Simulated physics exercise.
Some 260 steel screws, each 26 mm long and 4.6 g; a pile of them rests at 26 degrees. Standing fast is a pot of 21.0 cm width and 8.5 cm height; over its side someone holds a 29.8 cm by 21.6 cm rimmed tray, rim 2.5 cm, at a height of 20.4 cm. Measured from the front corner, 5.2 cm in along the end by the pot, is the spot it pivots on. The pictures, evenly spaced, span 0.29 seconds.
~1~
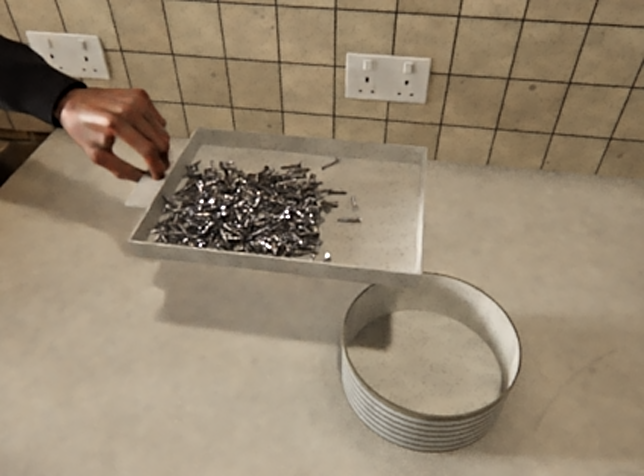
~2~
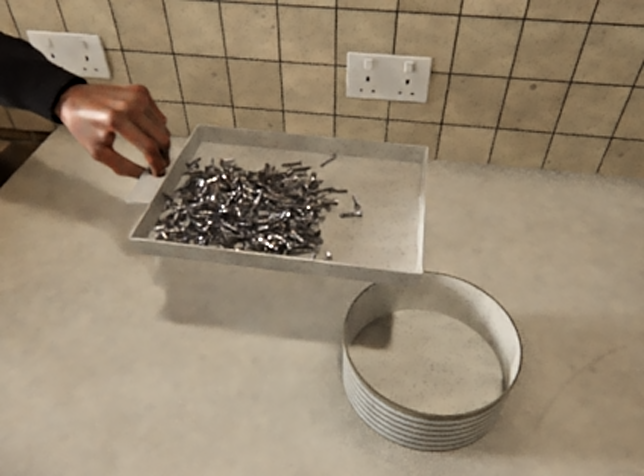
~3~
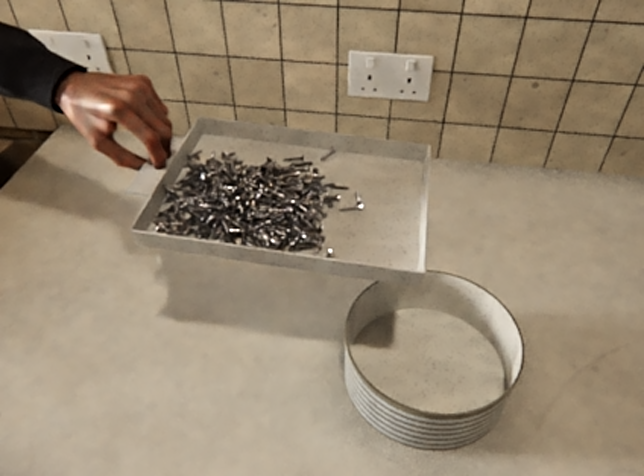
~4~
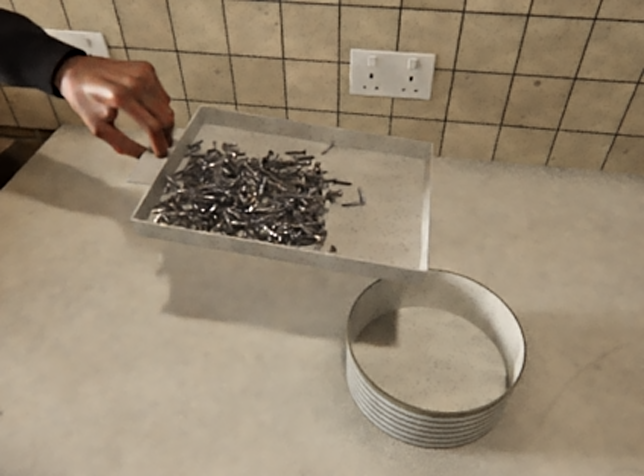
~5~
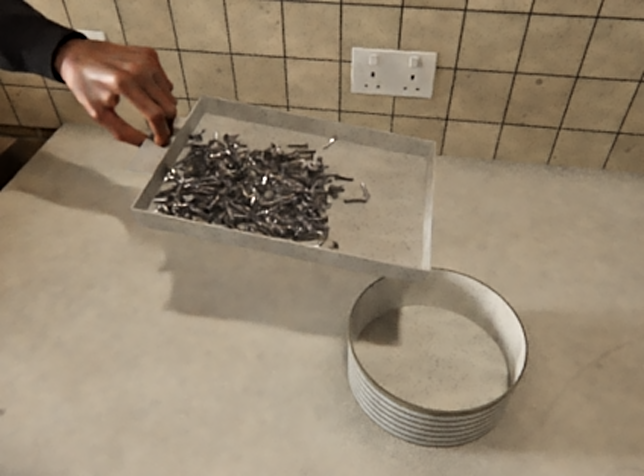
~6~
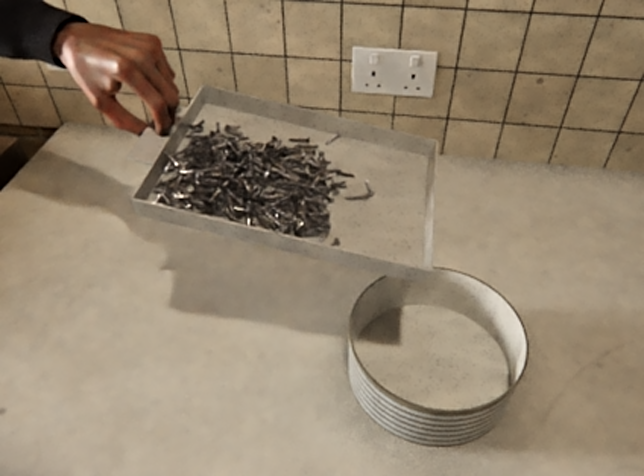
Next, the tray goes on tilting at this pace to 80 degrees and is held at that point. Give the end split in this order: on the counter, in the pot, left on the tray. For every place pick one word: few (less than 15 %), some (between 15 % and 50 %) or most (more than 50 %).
Counter gets few, pot gets most, tray gets some.
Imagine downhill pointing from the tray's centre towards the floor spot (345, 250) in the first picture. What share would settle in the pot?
I'd say close to 85 %.
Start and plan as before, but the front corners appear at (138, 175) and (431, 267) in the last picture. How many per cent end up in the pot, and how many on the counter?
In the pot: 45 per cent; on the counter: 20 per cent.
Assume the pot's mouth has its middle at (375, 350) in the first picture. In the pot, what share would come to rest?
Roughly 25 percent would end up there.
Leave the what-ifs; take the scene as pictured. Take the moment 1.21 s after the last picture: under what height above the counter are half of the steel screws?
Roughly 24 centimetres.
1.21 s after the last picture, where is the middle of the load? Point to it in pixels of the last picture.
Expected load position: Near (432, 216).
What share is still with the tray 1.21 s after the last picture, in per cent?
Some 85 per cent of the load.
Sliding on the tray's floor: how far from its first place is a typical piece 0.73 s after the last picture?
Roughly 15 cm.
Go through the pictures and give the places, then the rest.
The first frame shows tray tilt 0 degrees, front corners at (133, 239) and (418, 271); middle of the pieces at (243, 209); pot at (431, 336).
The second frame shows tray tilt 1 degrees, front corners at (133, 236) and (419, 271); middle of the pieces at (244, 207).
The third frame shows tray tilt 3 degrees, front corners at (134, 228) and (422, 270); middle of the pieces at (246, 201).
The fourth frame shows tray tilt 5 degrees, front corners at (135, 218) and (425, 269), lowest corner right front; middle of the pieces at (247, 194).
The fifth frame shows tray tilt 8 degrees, front corners at (135, 207) and (427, 268), lowest corner right front; middle of the pieces at (249, 186).
The sixth frame shows tray tilt 10 degrees, front corners at (136, 197) and (429, 268), lowest corner right front; middle of the pieces at (251, 179); pot at (437, 331).
Then, 0.73 s after the last picture, tilt 43 degrees; the tray holds 100 %, the pot 0 %.
Then, 1.21 s after the last picture, tilt 65 degrees; the tray holds 85 %, the pot 10 %.
Then, 1.76 s after the last picture, tilt 80 degrees; the tray holds 55 %, the pot 30 %.
In the end, counter 5 %, pot 65 %, tray 30 %.
